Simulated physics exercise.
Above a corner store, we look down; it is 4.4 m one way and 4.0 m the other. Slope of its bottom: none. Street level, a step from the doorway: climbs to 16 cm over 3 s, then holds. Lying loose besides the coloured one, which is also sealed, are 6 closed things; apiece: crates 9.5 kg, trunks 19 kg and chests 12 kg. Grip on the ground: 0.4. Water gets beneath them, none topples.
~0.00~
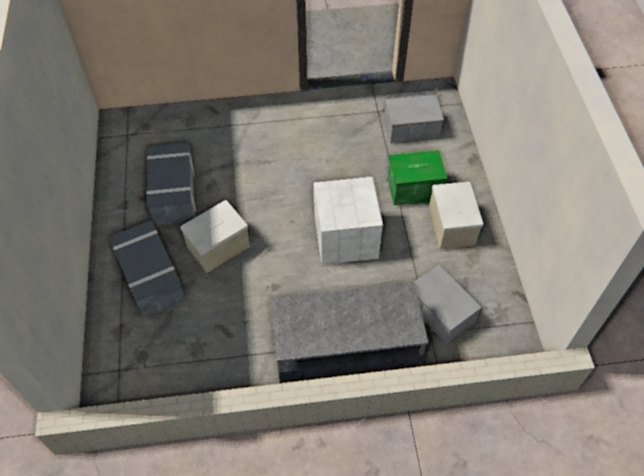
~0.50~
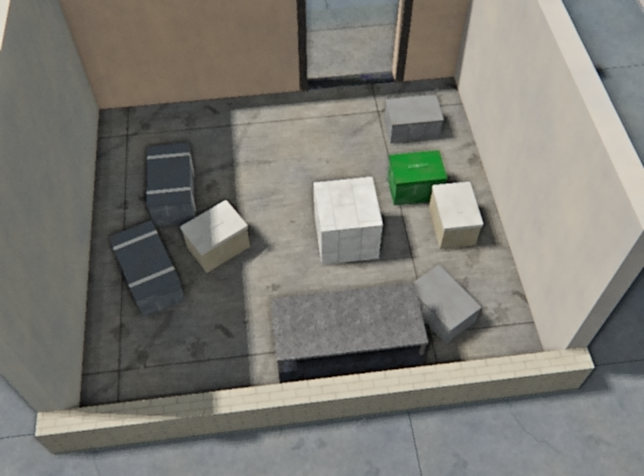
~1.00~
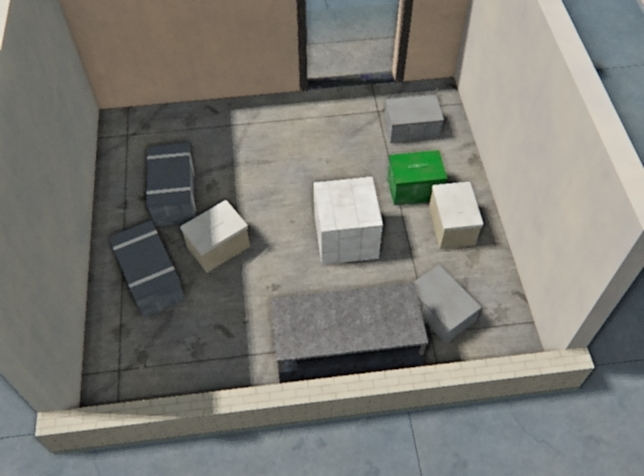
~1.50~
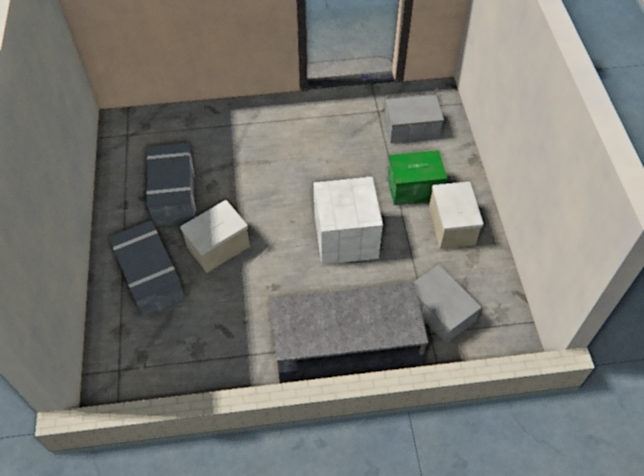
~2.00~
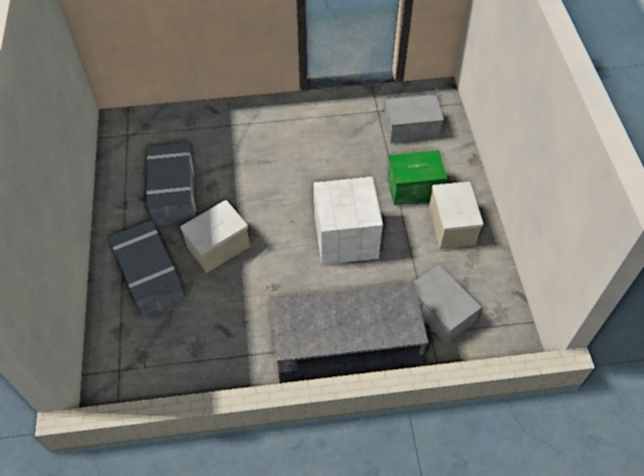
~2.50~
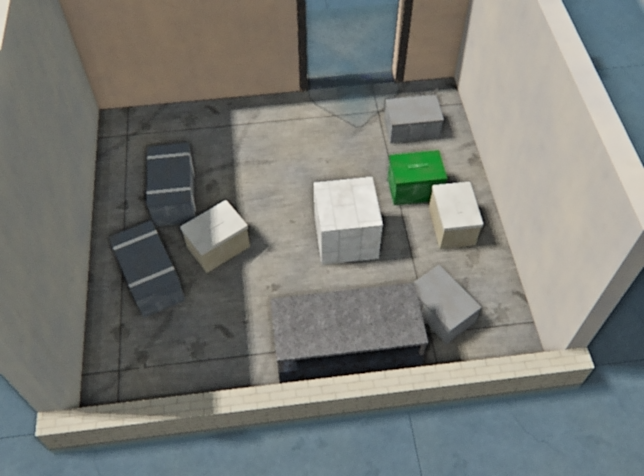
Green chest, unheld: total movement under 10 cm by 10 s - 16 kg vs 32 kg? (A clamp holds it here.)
Heavier only.
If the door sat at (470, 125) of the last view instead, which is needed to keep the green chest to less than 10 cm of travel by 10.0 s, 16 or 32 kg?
I'd say the lighter one will work.
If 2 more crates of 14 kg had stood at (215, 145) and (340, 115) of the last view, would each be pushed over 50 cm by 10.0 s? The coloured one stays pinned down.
Results: Threshold not reached; threshold exceeded.
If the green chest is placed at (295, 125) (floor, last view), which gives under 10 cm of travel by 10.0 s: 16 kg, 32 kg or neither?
Note: Both OK.
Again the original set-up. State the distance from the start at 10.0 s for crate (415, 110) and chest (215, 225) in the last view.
First 60 cm, then 100 cm.
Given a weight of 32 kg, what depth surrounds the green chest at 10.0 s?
Depth: Approx. 7 cm.
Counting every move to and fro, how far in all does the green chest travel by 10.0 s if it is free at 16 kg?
Close to 140 centimetres all told.
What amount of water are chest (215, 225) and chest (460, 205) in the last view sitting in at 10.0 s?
4 and 4 cm.
After 3.5 s the green chest would be 0 cm from its start with 16 kg and 0 cm from its start with 32 kg; 1 cm of water round it then.
After 4.5 s the green chest would be 7 cm from its start with 16 kg and 1 cm from its start with 32 kg; 5 cm of water round it then.
After 7.0 s the green chest would be 34 cm from its start with 16 kg and 1 cm from its start with 32 kg; 6 cm of water round it then.
After 10.0 s the green chest would be 142 cm from its start with 16 kg and 1 cm from its start with 32 kg; 7 cm of water round it then.
